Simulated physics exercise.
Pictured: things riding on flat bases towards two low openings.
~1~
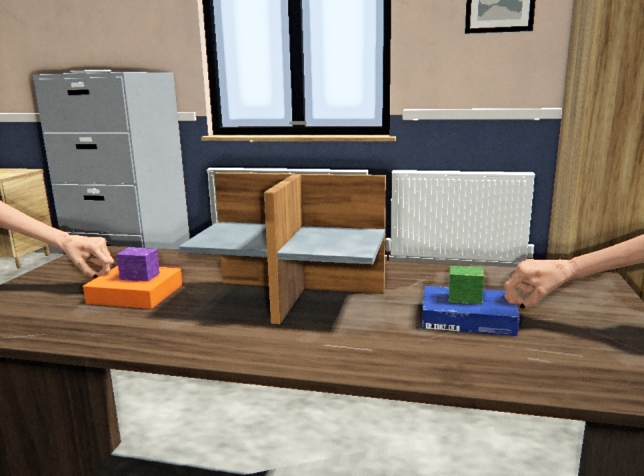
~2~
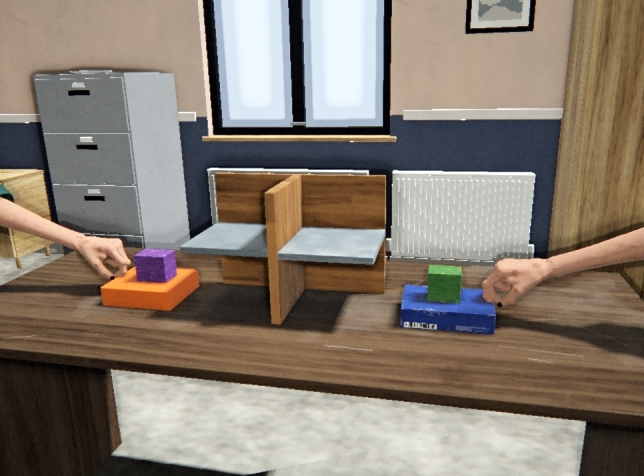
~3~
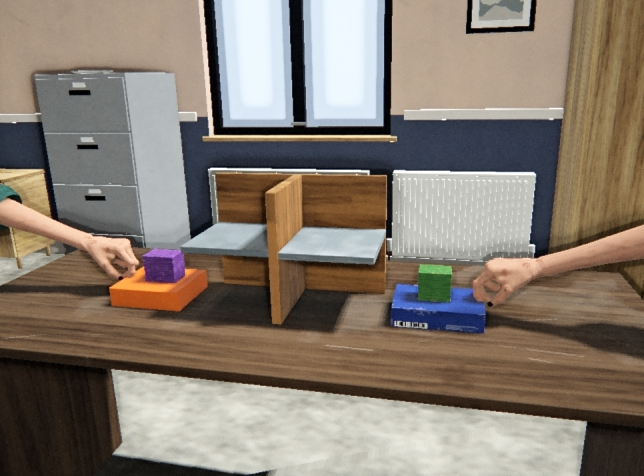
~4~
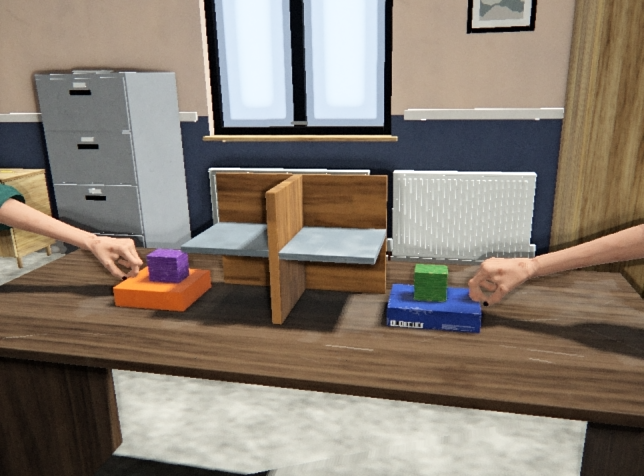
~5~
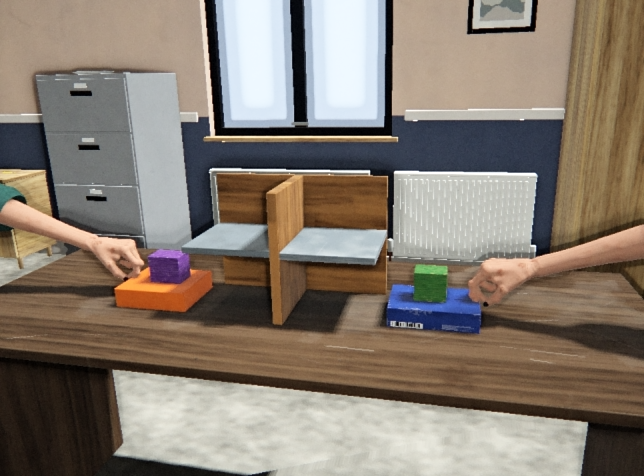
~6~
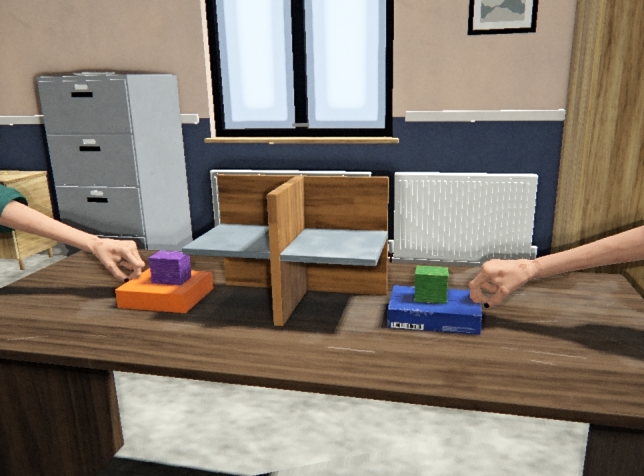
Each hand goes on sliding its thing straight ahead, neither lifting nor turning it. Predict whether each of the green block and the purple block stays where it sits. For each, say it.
Prediction: The green block stays where it sits; the purple block stays where it sits.
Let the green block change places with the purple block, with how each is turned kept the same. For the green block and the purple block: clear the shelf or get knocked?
The green block goes under, while the purple block goes under.
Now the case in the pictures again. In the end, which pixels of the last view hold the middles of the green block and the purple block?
(337, 279) and (247, 273), approximately.
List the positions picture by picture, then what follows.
Hands sliding the things forward; green block (466, 285); purple block (138, 264); shelf (287, 245), in the first frame.
Hands sliding the things forward; purple block (156, 266); blue box (447, 308), in the second frame.
Hands sliding the things forward; green block (435, 283); orange tray (160, 287), in the third frame.
Hands sliding the things forward; purple block (169, 266); shelf (289, 245), in the fourth frame.
Hands sliding the things forward; green block (431, 283); blue box (434, 307), in the fifth frame.
Hands sliding the things forward; green block (431, 284); purple block (170, 268); orange tray (166, 289), in the sixth frame.
Then, 0.64 s after the last picture, green block riding along near (411, 284); purple block riding along near (193, 270).
Then, 1.14 s after the last picture, green block riding along near (385, 282); purple block riding along near (221, 271).
Then, 1.54 s after the last picture, green block riding along near (365, 281); purple block riding along near (244, 273).
At rest, the green block clears the shelf, near (337, 279); the purple block clears the shelf, near (247, 273).
